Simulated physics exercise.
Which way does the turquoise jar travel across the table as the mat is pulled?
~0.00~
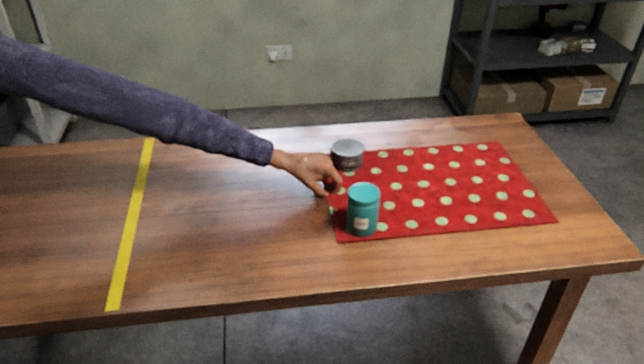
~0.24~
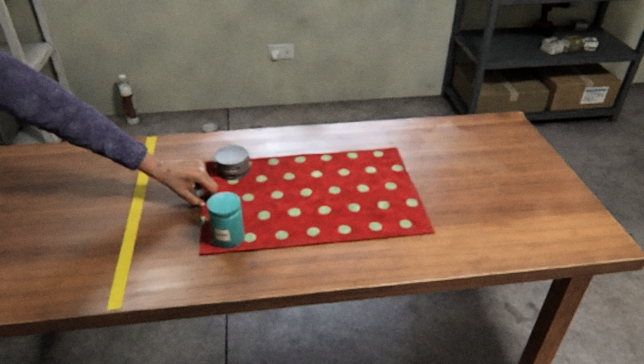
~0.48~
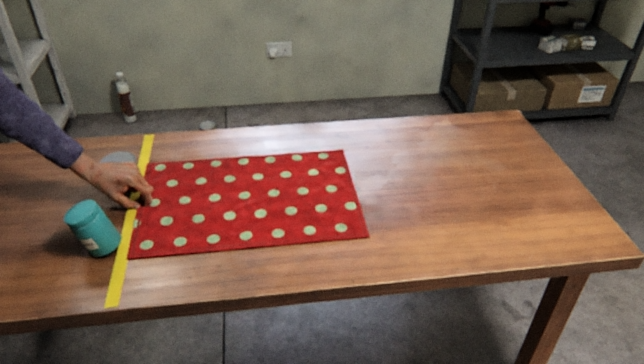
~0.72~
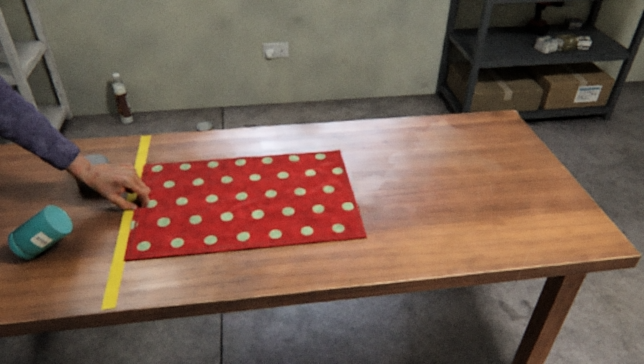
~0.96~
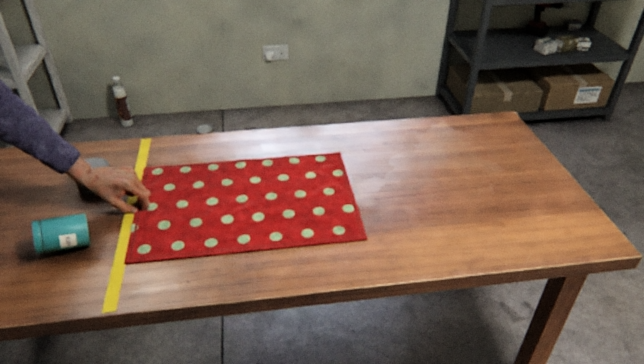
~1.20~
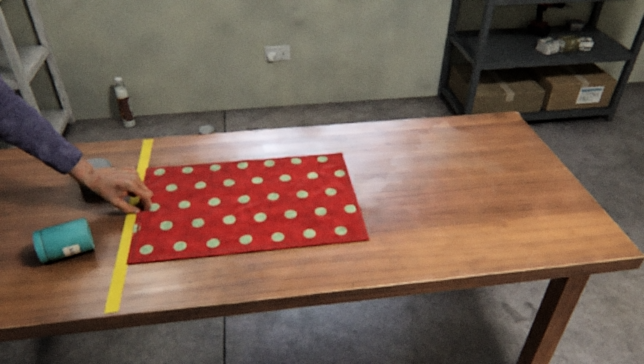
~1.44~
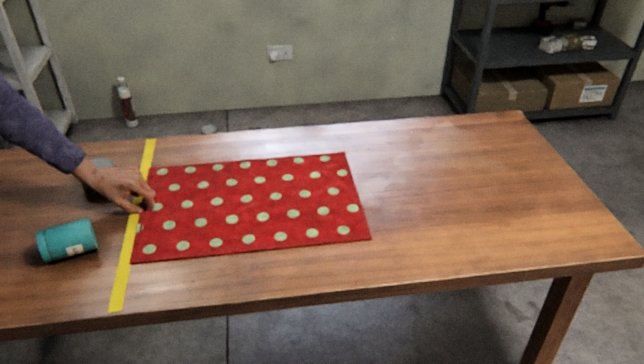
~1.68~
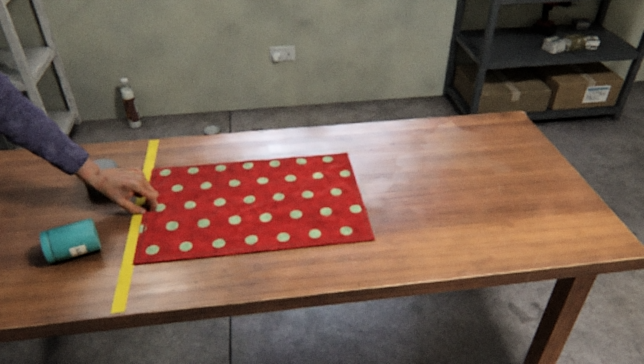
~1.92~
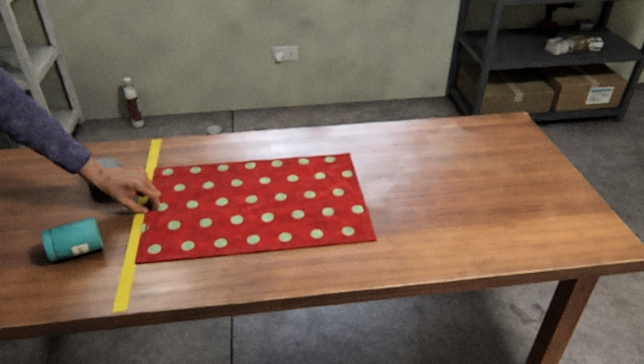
The turquoise jar travels to the left, riding with the mat and then going off its front edge past the yellow tape.
